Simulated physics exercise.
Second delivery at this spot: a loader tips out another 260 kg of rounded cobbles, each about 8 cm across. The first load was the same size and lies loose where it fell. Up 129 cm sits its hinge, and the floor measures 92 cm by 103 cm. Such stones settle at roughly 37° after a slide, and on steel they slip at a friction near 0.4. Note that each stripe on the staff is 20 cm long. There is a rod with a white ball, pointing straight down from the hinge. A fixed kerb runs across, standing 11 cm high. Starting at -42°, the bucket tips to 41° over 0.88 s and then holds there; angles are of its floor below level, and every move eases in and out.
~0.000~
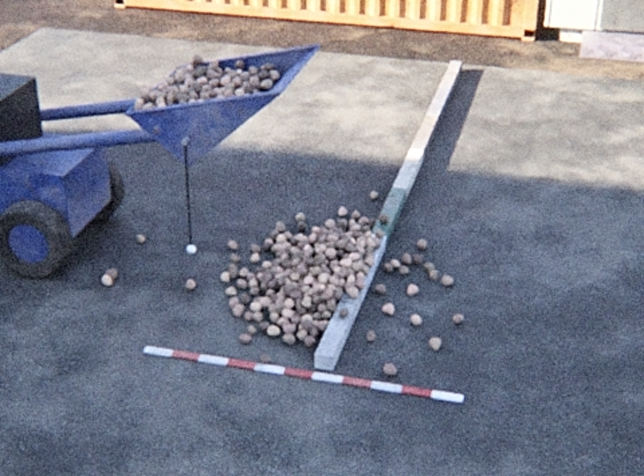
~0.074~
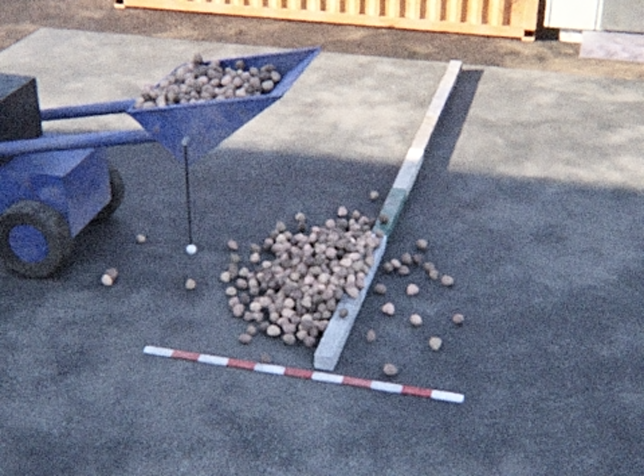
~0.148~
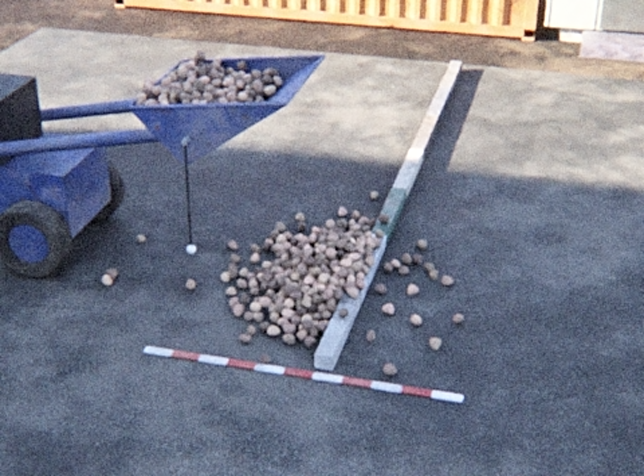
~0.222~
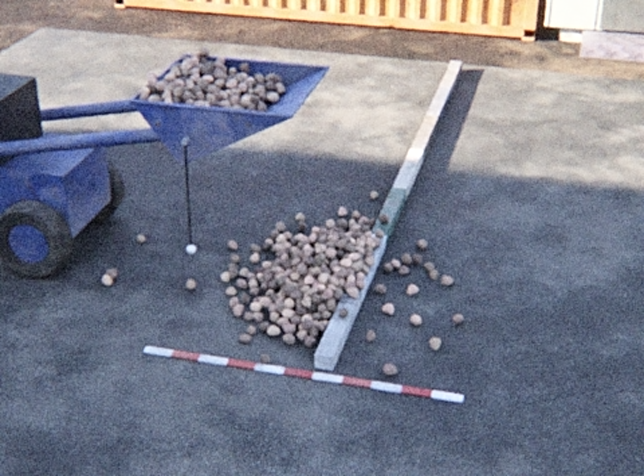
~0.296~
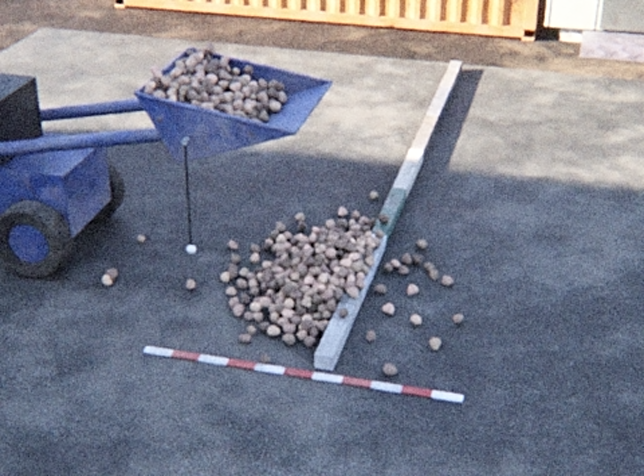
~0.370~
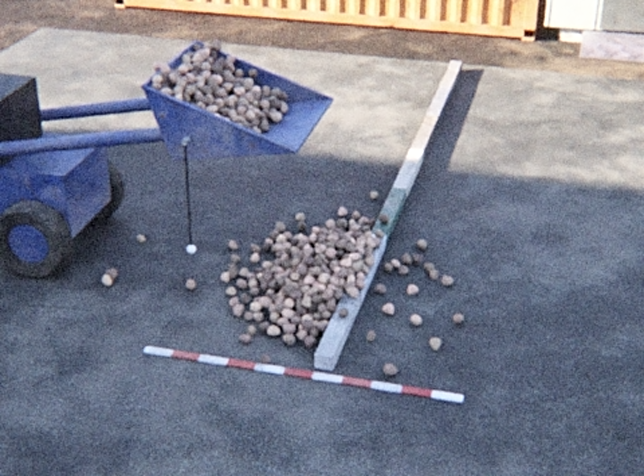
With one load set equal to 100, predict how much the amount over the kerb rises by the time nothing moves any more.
It rises by roughly 34 percent.
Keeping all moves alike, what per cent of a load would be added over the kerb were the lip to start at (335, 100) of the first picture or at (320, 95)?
Roughly 90 and 75 per cent, in that order.
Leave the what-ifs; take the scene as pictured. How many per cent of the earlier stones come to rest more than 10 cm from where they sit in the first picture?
Close to 10 in a hundred of them.
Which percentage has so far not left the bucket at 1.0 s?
About 80 percent.
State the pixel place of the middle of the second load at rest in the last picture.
In the last view, somewhere near (339, 266).
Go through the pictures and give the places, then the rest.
The bucket is at -42°, its lip at (280, 93); the top of the load is at (247, 72). The earlier load is highest near (335, 251), 21 cm above ground level, 96 % on this side of the kerb, 4 % over the kerb, in the first picture.
The bucket is at -40°, its lip at (282, 96); the top of the load is at (243, 72); the stones move at 0.1 m/s on average, in the second picture.
The bucket is at -36°, its lip at (286, 104); the top of the load is at (204, 69); the stones move at 0.3 m/s on average, in the third picture.
Lip at (291, 117), floor tilted -29°, highest stones at (194, 65); the stones move at 0.4 m/s on average, in the fourth picture.
Lip at (295, 133), floor tilted -20°, highest stones at (192, 60); the stones move at 0.4 m/s on average, in the fifth picture.
The bucket is at -10°, its lip at (297, 152); the top of the load is at (198, 55); the stones move at 0.5 m/s on average, in the sixth picture.
After 0.7 s the floor is at 28°; in per cent of one load, 100 in the bucket, 97 on this side of the kerb, 4 over the kerb; the foremost stones are at (428, 306).
After 1.0 s the floor is at 41°; in per cent of one load, 82 in the bucket, 115 on this side of the kerb, 4 over the kerb; the foremost stones are at (428, 306).
After 1.3 s the floor is at 41°; in per cent of one load, 16 in the bucket, 174 on this side of the kerb, 11 over the kerb; the foremost stones are at (428, 306).
After 3.8 s the floor is at 41°; in per cent of one load, 0 in the bucket, 163 on this side of the kerb, 38 over the kerb; the foremost stones are at (553, 297). Net gain over the kerb, 34.
